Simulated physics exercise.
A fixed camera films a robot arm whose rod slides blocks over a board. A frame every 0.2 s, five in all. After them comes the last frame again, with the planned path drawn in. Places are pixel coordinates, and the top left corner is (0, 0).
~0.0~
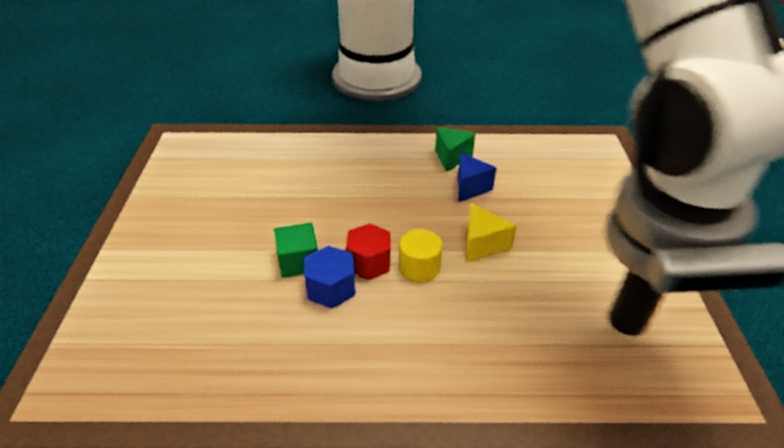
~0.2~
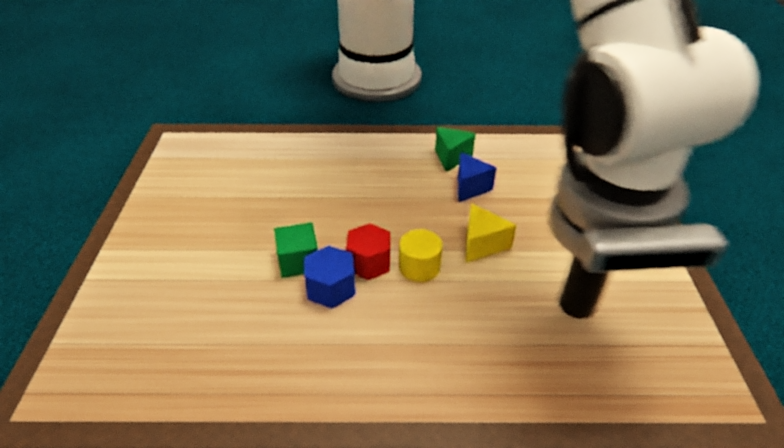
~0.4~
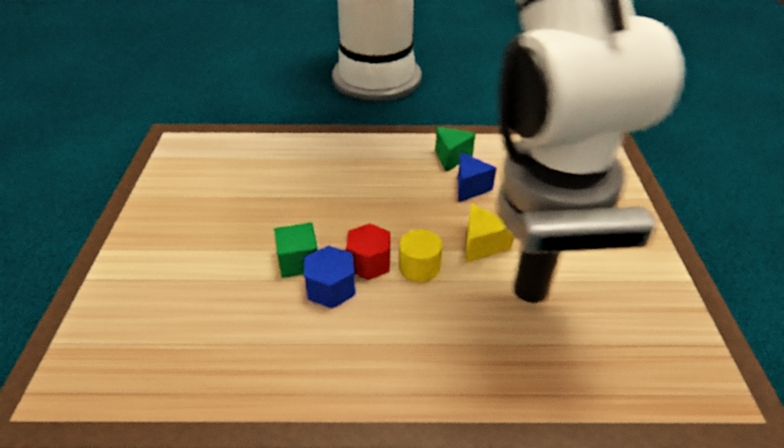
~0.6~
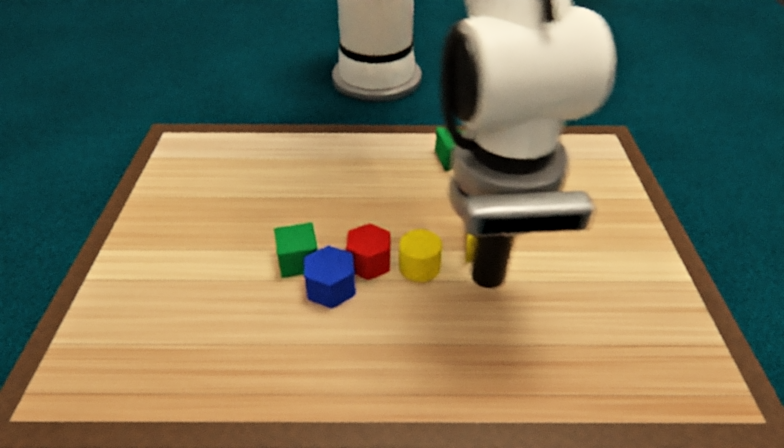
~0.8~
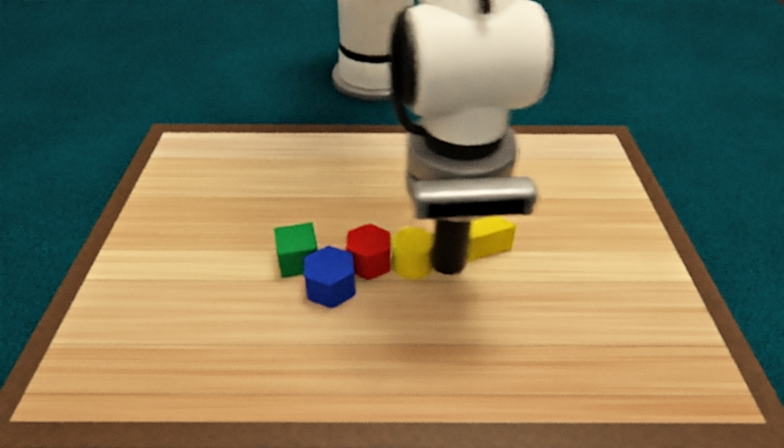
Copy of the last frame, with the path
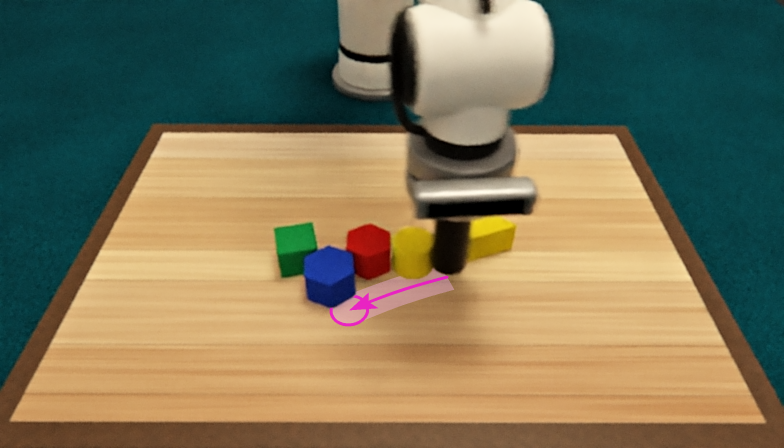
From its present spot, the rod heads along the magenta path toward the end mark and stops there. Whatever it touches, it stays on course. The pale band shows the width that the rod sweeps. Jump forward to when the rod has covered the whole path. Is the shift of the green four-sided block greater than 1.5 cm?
It seems not.
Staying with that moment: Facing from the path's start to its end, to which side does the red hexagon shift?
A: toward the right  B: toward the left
The one that fits is A, toward the right.
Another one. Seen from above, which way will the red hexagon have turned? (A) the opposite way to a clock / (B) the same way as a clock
A: The opposite way to a clock.
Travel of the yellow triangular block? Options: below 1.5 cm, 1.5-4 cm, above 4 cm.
Result: Under 1.5 cm.
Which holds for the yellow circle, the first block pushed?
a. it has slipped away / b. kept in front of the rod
My pick is a.
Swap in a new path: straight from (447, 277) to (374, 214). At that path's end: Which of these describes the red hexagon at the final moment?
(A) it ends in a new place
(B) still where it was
Choice A: It ends in a new place.
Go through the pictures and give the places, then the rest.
In the first frame, rod's lower end at (627, 321); green four-sided block at (295, 237); blue hexagon at (329, 264); red hexagon at (369, 239); yellow circle at (421, 243); yellow triangular block at (486, 222).
In the second frame, rod at (577, 304); blocks still.
In the third frame, rod at (531, 289); blocks still.
In the fourth frame, rod at (488, 275); blocks still.
In the fifth frame, rod at (449, 263); green four-sided block at (295, 237); blue hexagon at (329, 264); red hexagon at (369, 239); yellow circle at (414, 240); yellow triangular block at (486, 222).
Drawn move, from (447, 277) by way of (415, 286) and (382, 297) to (349, 310).
The first path, step by step. One third of the way, rod at (414, 272); red hexagon at (353, 233), turned 25° anticlockwise; yellow circle at (398, 237).
Two thirds of the way, rod at (381, 283); red hexagon at (353, 233), turned 25° anticlockwise; yellow circle at (398, 237).
At the end, rod at (348, 296); green four-sided block at (293, 235); blue hexagon at (315, 264), turned 25° clockwise; red hexagon at (353, 233), turned 25° anticlockwise; yellow circle at (398, 237); yellow triangular block still.
